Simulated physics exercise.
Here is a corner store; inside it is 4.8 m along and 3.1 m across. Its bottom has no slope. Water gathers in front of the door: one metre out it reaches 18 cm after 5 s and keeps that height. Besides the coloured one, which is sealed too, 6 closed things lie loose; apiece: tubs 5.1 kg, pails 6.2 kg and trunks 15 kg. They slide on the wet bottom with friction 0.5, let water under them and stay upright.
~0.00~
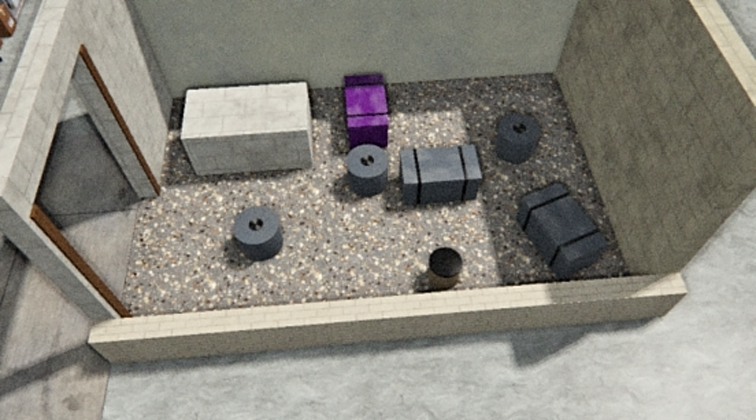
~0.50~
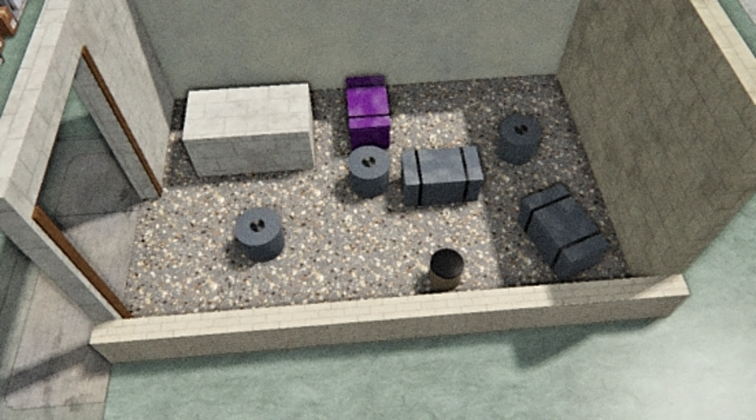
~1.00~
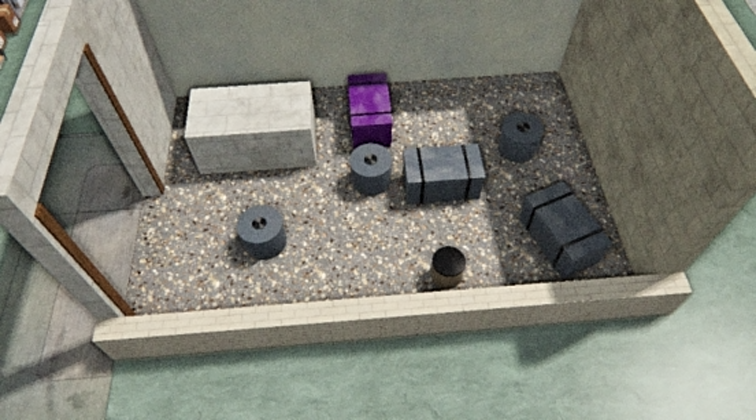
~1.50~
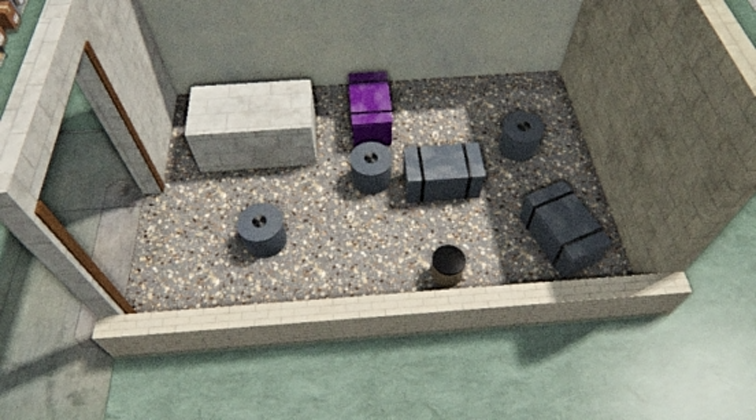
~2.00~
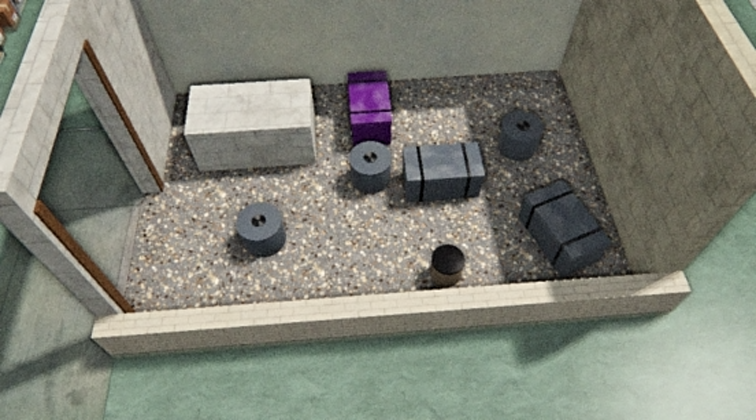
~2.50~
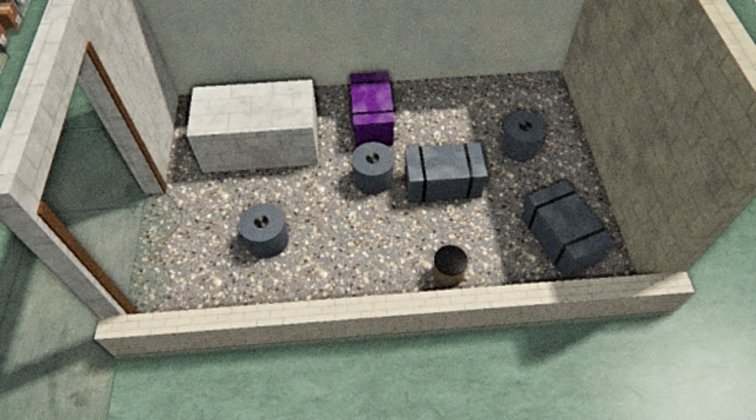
A purple trunk stands out against the back wall of a small walled room with a speckled pebble floor, seen from high above with the front side cut low. Beside it sits a pale block to the left, with dark grey lidded pails and strapped trunks around the floor and a small dark container near the front. Greenish water spreads over the ground outside, while the objects stay put and the view shifts very slightly.
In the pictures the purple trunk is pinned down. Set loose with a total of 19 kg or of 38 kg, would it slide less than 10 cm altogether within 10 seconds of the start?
For it, the lower weight is enough.
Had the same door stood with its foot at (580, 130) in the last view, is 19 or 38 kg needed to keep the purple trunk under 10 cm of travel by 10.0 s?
Then neither load is enough.
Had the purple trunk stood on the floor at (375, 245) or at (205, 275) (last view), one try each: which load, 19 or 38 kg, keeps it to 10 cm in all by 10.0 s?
In that order: Neither is enough; neither holds.
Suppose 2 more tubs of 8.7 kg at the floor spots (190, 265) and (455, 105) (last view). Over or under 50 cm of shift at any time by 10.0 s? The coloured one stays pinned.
In that order: Past it, less.
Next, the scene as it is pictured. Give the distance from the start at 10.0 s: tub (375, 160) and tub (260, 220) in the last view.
In turn: 150 cm, 350 cm.
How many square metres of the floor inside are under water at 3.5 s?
Roughly 1.5 m2.
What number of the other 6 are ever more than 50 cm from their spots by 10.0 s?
That makes 5.
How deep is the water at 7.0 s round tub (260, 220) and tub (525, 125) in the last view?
Roughly 6 and 2 cm.
After 3.5 s the purple trunk would be 0 cm from its start with 19 kg and 0 cm from its start with 38 kg; 0 cm of water round it then.
After 4.5 s the purple trunk would be 0 cm from its start with 19 kg and 0 cm from its start with 38 kg; 0 cm of water round it then.
After 7.0 s the purple trunk would be 0 cm from its start with 19 kg and 0 cm from its start with 38 kg; 2 cm of water round it then.
After 10.0 s the purple trunk would be 0 cm from its start with 19 kg and 0 cm from its start with 38 kg; 3 cm of water round it then.
